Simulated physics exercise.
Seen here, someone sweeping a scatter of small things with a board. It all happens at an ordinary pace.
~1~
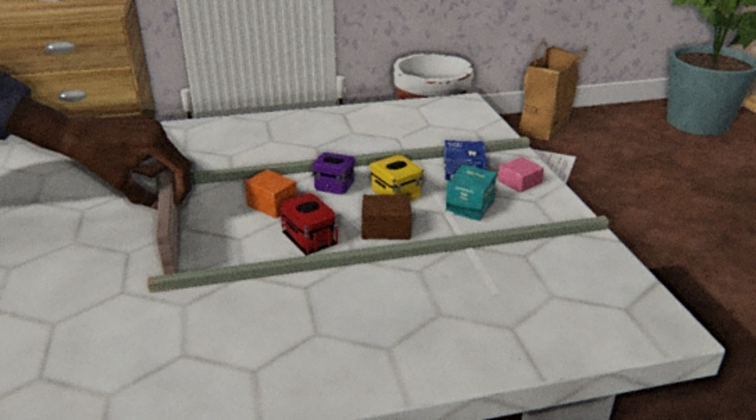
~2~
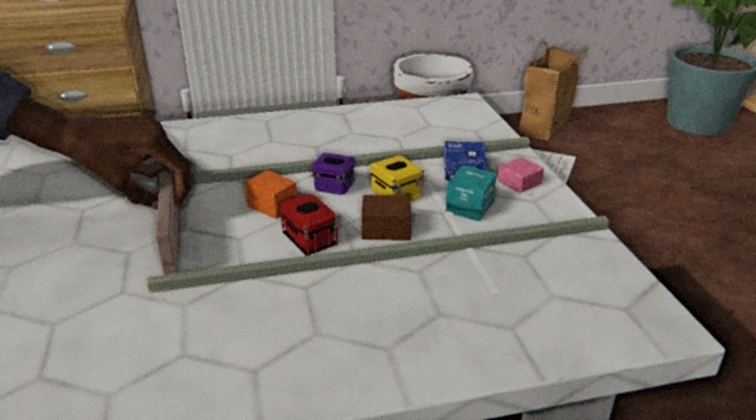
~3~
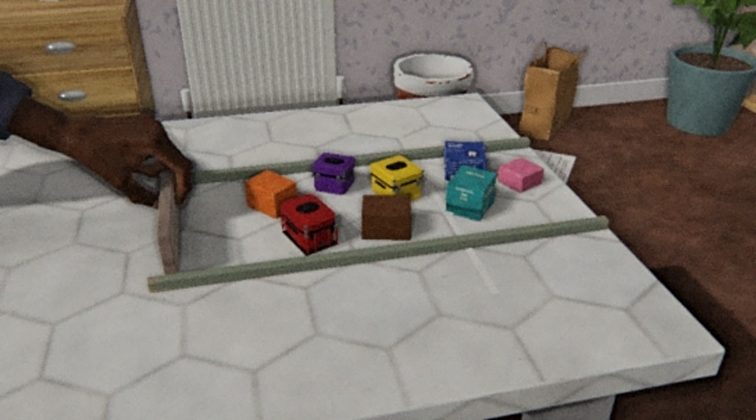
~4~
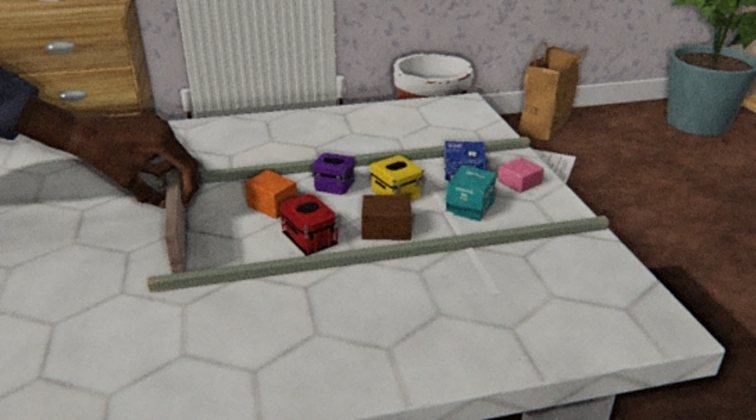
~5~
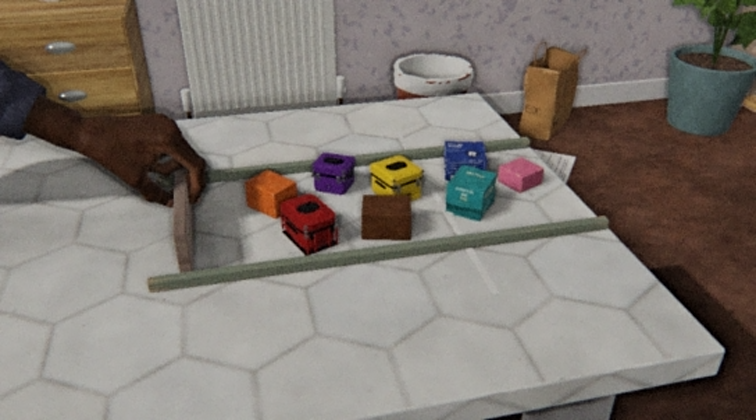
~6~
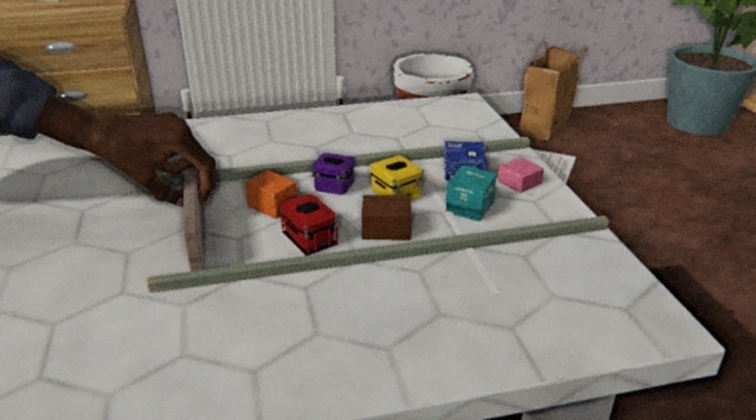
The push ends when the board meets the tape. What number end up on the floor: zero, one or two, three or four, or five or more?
In the end the number that fall off is zero.
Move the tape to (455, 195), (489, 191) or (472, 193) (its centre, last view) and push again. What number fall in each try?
In that order 0, 2 and 0.
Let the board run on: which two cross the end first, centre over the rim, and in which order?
The order is the turquoise box, then the pink block.
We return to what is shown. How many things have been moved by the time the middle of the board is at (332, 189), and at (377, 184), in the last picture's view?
The counts are 4 and 6.
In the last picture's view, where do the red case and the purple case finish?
About (470, 205), and the other about (438, 158).
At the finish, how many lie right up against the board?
In contact: 3.
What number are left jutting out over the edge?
That would be 0.
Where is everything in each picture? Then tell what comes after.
The first picture shows pink block (521, 175); blue box (465, 161); turquoise box (471, 192); board (169, 208); tape (437, 197).
The second picture shows blue box (465, 161); brown block (386, 217).
The third picture shows turquoise box (471, 193); orange block (272, 194).
The fourth picture shows pink block (521, 175); red case (309, 223).
The fifth picture shows blue box (465, 161); yellow case (396, 181).
The sixth picture shows pink block (521, 175); blue box (465, 161); turquoise box (471, 193); board (194, 205); tape (437, 197).
Soon after, none off yet; pink block at rest near (521, 175); blue box at rest near (465, 161); turquoise box at rest near (471, 193).
At rest, the number that fall off is zero.
